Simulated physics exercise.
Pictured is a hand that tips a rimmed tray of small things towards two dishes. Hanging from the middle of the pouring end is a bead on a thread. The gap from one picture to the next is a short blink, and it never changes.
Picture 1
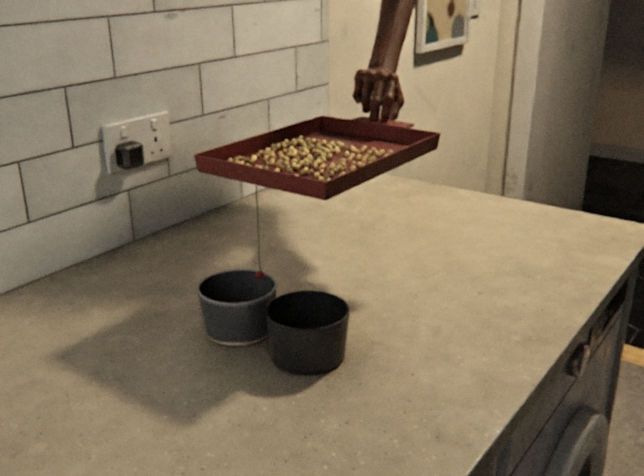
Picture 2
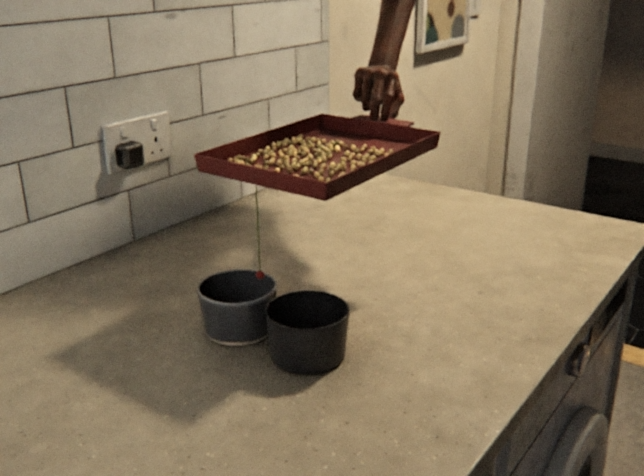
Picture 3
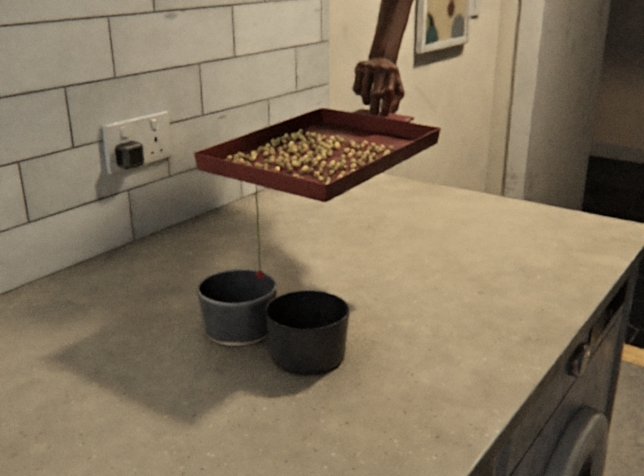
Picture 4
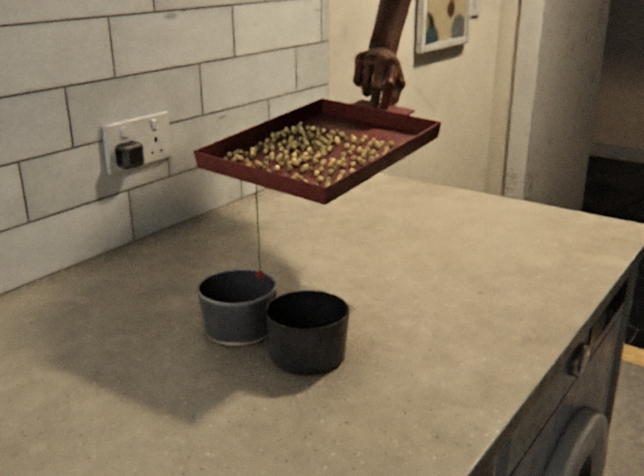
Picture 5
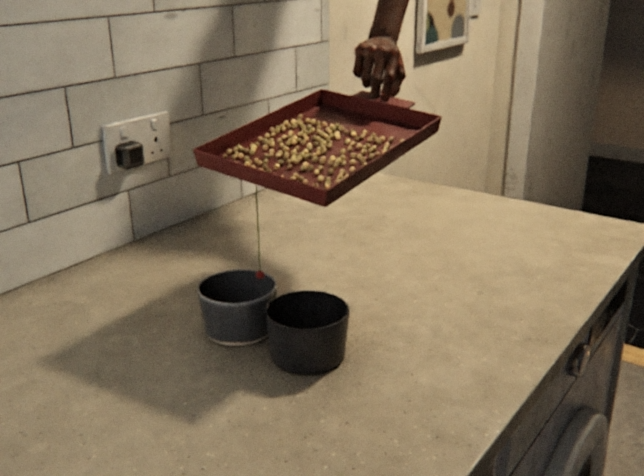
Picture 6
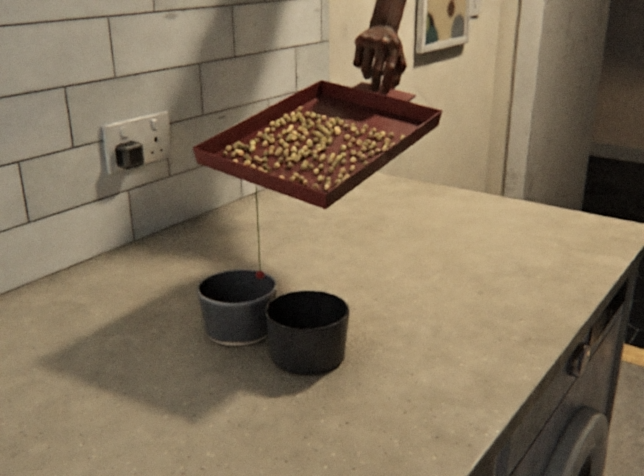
A hand reaches down from the top of the view, holding the far edge of a red rimmed tray of small yellowish beans above a grey-beige kitchen counter, seen from slightly above. Two dark round dishes stand below, with a small red bead hanging on a thread near the left one and a white tiled wall with a socket behind. The tray, level at first, slowly tilts a little towards the viewer, its near corner lowest, while the camera stays still.
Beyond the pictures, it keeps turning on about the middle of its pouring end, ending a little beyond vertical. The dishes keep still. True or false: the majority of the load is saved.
True.
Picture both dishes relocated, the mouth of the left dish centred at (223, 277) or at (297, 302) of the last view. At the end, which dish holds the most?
Result, try one: The dish at right; try two: The dish at left.
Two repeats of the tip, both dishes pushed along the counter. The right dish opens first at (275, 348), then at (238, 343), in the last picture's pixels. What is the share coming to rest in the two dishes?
0, then 0 %.
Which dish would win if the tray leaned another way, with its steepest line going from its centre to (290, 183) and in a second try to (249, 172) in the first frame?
For the first place it's the right-side dish, for the second the left-side dish.
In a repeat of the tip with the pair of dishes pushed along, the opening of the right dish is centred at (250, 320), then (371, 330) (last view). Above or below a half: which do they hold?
Well, a minority share the first time and a majority share the next.
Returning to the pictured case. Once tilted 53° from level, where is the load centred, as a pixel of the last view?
The middle of the pieces shows up near (310, 183).
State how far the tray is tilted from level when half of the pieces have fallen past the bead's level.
The tilt is near 110° by then.
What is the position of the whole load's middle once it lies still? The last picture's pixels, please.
Resting centre, last frame: Roughly (310, 351).
Soon, tray tipped steeply; all on the tray.
A while on, tray tipped right over; nearly all on the tray; a stray few in the right dish.
Towards the end, tray tipped past a quarter turn; most in the right dish; a small part outside both.
Finally, tray tipped past a quarter turn; most in the right dish; none in the left dish; a small part outside both.
